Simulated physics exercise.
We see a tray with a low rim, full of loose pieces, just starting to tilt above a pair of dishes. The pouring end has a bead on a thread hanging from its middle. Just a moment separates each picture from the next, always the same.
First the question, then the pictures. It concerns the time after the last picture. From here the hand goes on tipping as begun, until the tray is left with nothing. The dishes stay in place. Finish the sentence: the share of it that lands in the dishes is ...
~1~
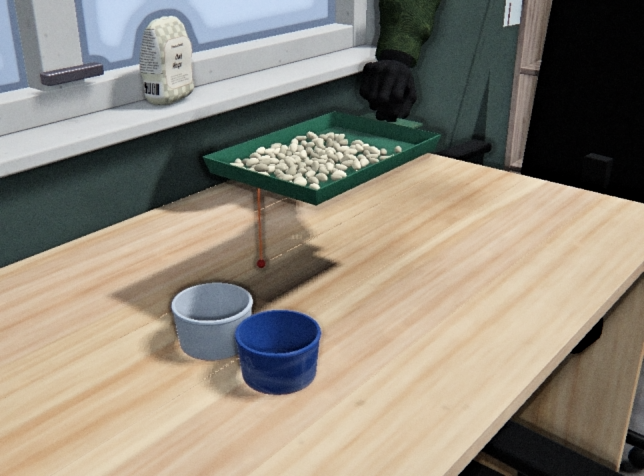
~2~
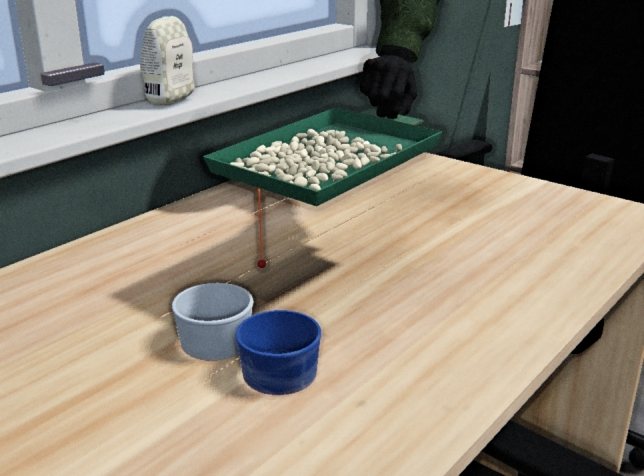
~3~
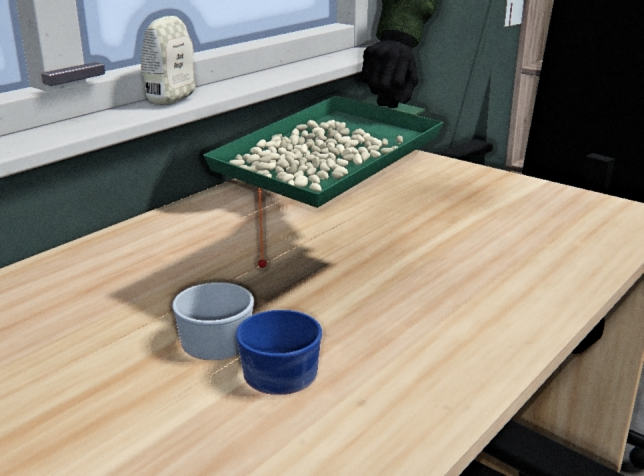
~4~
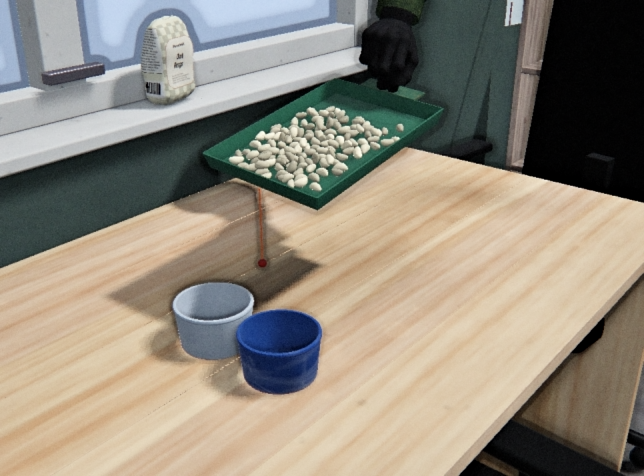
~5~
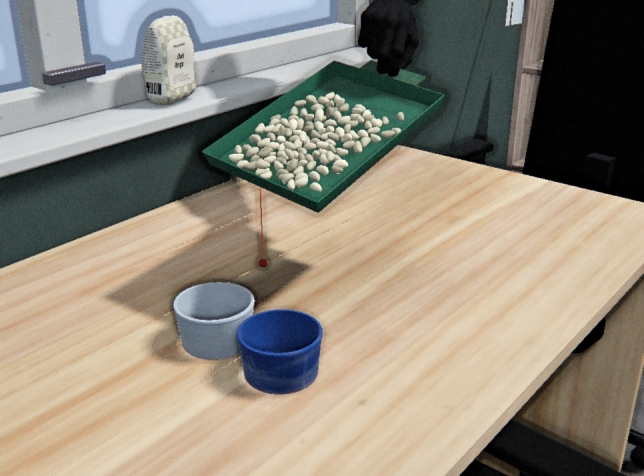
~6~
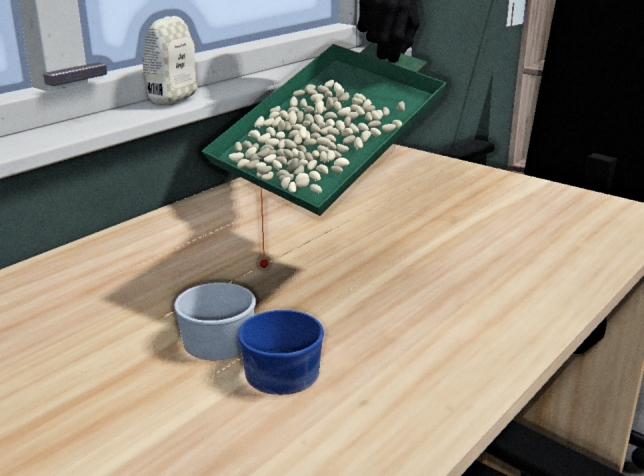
... below one half.
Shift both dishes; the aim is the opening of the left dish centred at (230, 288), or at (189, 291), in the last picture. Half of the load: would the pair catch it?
Try 1: The greater share; try 2: A lesser share.
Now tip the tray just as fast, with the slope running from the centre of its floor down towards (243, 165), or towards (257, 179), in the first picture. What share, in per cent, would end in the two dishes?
0 and 40 per cent, in that order.
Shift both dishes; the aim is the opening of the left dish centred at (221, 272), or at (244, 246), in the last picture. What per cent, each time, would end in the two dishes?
Roughly 50 per cent, and 0 per cent.
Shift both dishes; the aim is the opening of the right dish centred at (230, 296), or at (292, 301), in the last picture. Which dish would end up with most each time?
Well, first the dish at right, then the dish at right.
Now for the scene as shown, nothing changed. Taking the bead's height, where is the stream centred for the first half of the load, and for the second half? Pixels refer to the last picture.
The opening part goes through (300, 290); what follows goes through (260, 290).
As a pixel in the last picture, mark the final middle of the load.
It settles centred around (282, 339).
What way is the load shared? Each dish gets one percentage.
20 per cent goes to the left dish and 10 per cent to the right dish.
Shortly afterwards, tray tipped steeply; all but a few on the tray; only a few in the air.
Next, tray tipped past a quarter turn; all but a few on the tray; only a few in the right dish; only a few outside both; only a few in the air.
Some moments later, tray tipped past a quarter turn; a little in the right dish; near a quarter in the left dish; near two thirds outside both.
In the end, tray tipped past a quarter turn; a little in the right dish; near a quarter in the left dish; near two thirds outside both.
